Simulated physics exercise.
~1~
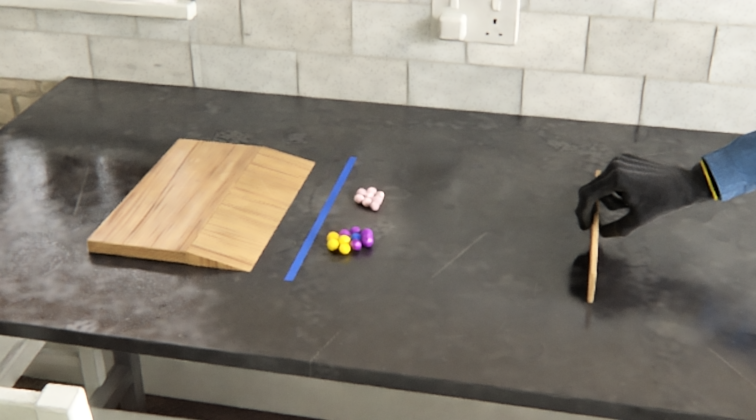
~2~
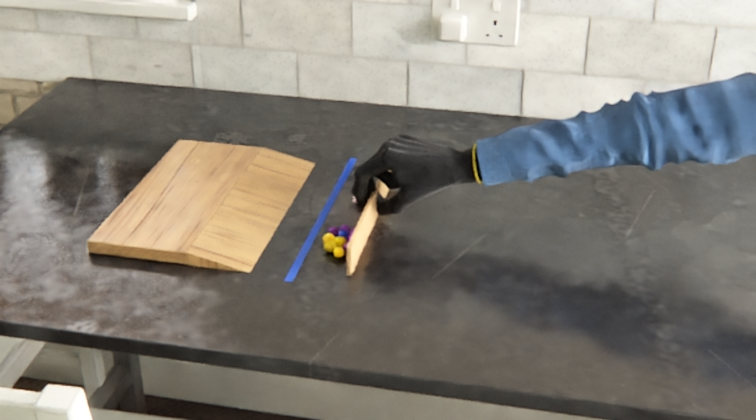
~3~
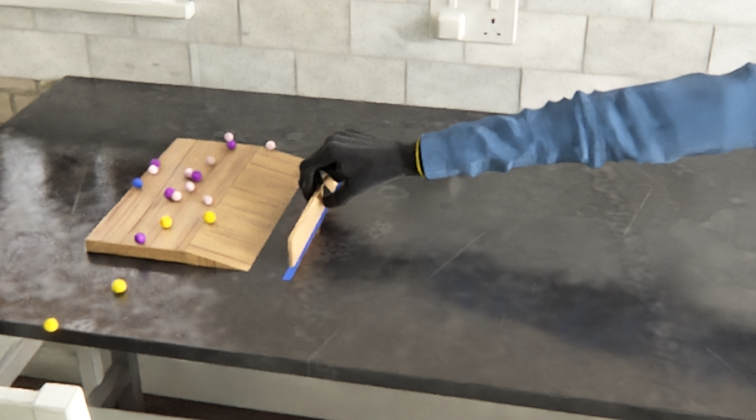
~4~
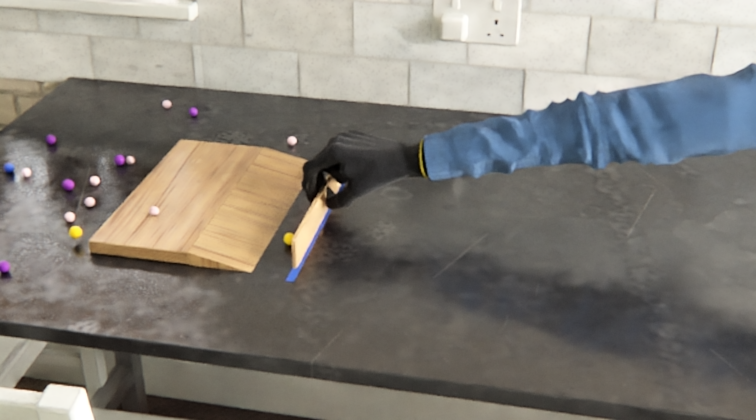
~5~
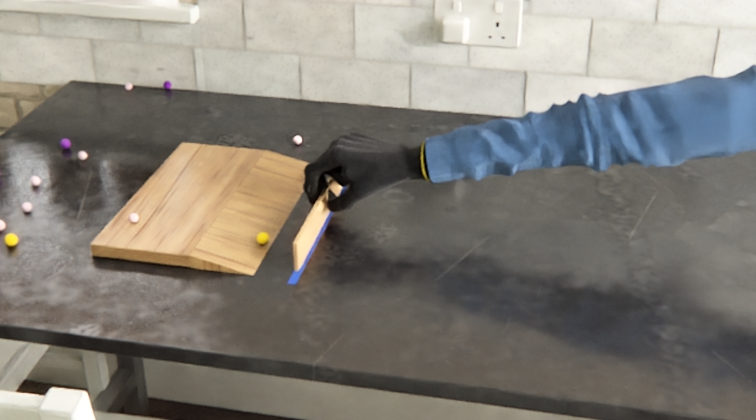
A gloved hand sweeps small coloured balls with a card, scattering most beyond a wooden ramp.
